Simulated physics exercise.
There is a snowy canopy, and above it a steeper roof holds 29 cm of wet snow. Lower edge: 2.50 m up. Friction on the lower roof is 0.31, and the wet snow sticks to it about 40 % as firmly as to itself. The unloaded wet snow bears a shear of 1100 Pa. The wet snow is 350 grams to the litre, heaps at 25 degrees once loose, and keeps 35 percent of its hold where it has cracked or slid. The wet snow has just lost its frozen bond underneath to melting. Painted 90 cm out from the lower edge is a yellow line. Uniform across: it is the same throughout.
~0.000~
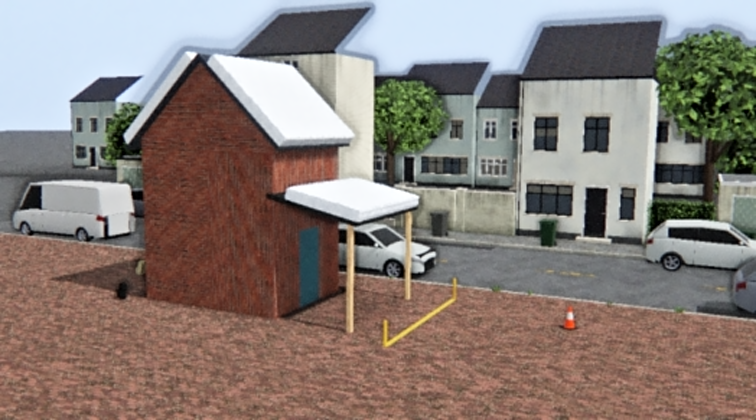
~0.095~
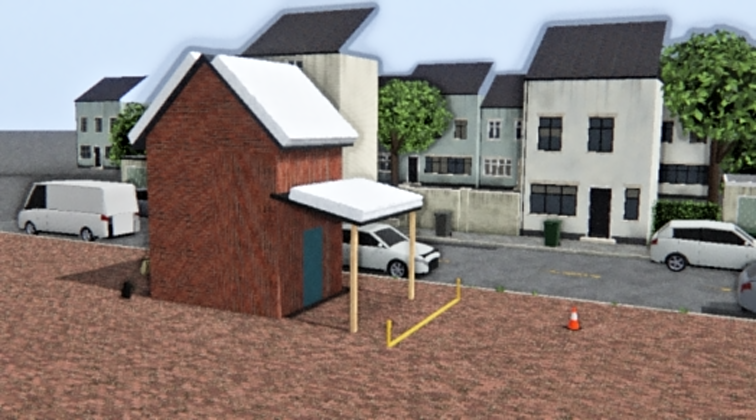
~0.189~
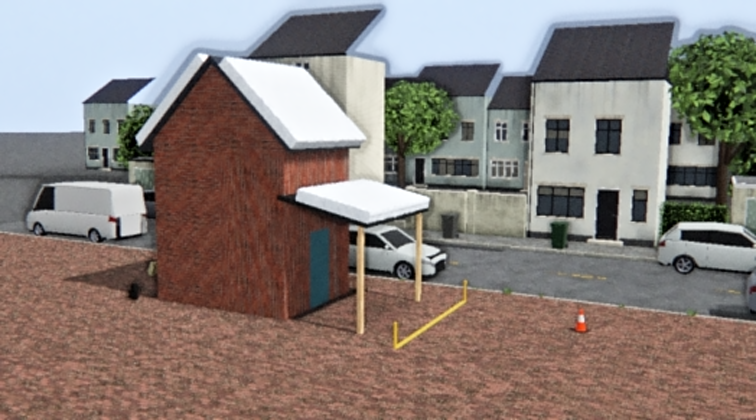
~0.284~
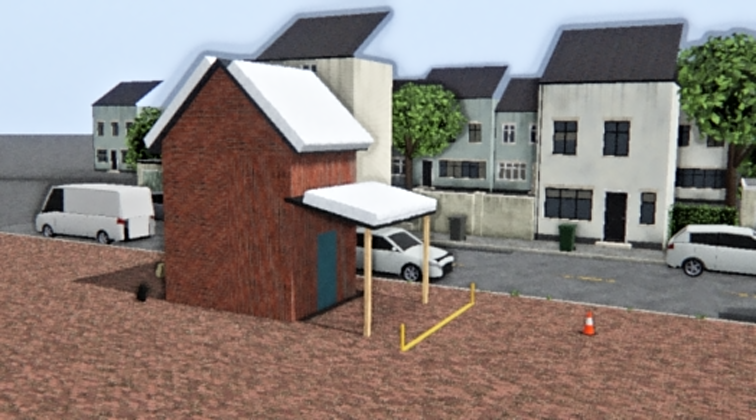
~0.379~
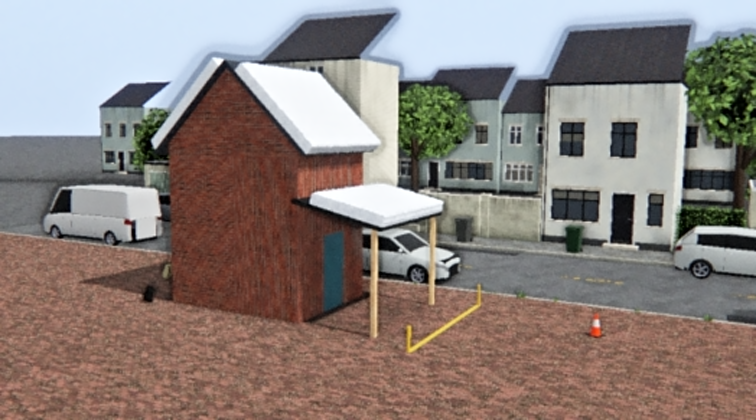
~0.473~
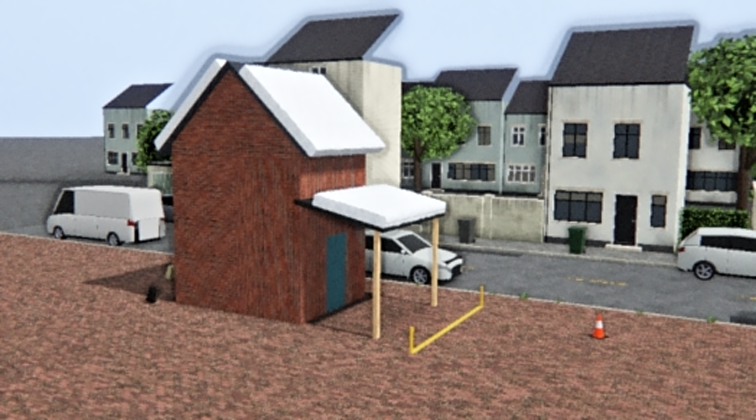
Snow on the lower canopy of a small brick building creeps very slightly outward toward its front edge, barely visibly, while the whole view drifts gradually rightward, with parked white vehicles, a yellow rail and an orange cone staying put.
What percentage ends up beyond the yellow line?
About 0 %.
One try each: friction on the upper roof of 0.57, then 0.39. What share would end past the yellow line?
2 %, then 18 %.
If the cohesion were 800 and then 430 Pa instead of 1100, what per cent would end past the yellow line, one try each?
4 %, then 40 %.
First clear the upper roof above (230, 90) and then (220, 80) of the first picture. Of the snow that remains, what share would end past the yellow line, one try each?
Try 1: 0 %; try 2: 0 %.
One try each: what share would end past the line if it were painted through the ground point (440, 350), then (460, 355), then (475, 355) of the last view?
In turn about 0 %, 0 %, 0 %.
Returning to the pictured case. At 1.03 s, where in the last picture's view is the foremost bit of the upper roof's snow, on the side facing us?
(330, 193) or thereabouts.
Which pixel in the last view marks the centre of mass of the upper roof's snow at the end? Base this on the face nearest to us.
At about (336, 192).
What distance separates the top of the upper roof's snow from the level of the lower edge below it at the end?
1.1 m.
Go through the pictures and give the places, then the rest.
In the first picture, front end of the wet snow at (281, 132).
In the second picture, front end of the wet snow at (285, 132), its middle shifted 5 mm.
In the third picture, front end of the wet snow at (292, 134), its middle shifted 1.8 cm.
In the fourth picture, front end of the wet snow at (300, 137), its middle shifted 4.0 cm, 1 % of it past the upper edge, in one piece.
In the fifth picture, front end of the wet snow at (308, 145), its middle shifted 7.3 cm, 3 % of it past the upper edge, in one piece.
In the sixth picture, front end of the wet snow at (312, 145), its middle shifted 12 cm, 5 % of it past the upper edge, in one piece.
By 1.03 s, none is below the lower edge and 0 % is past the line.
By 1.69 s, none is below the lower edge and 0 % is past the line.
By 2.34 s, none is below the lower edge and 0 % is past the line.
By 3.00 s, none is below the lower edge and 0 % is past the line.
By 3.50 s, at the end, none is below the lower edge and 0 % is past the line.
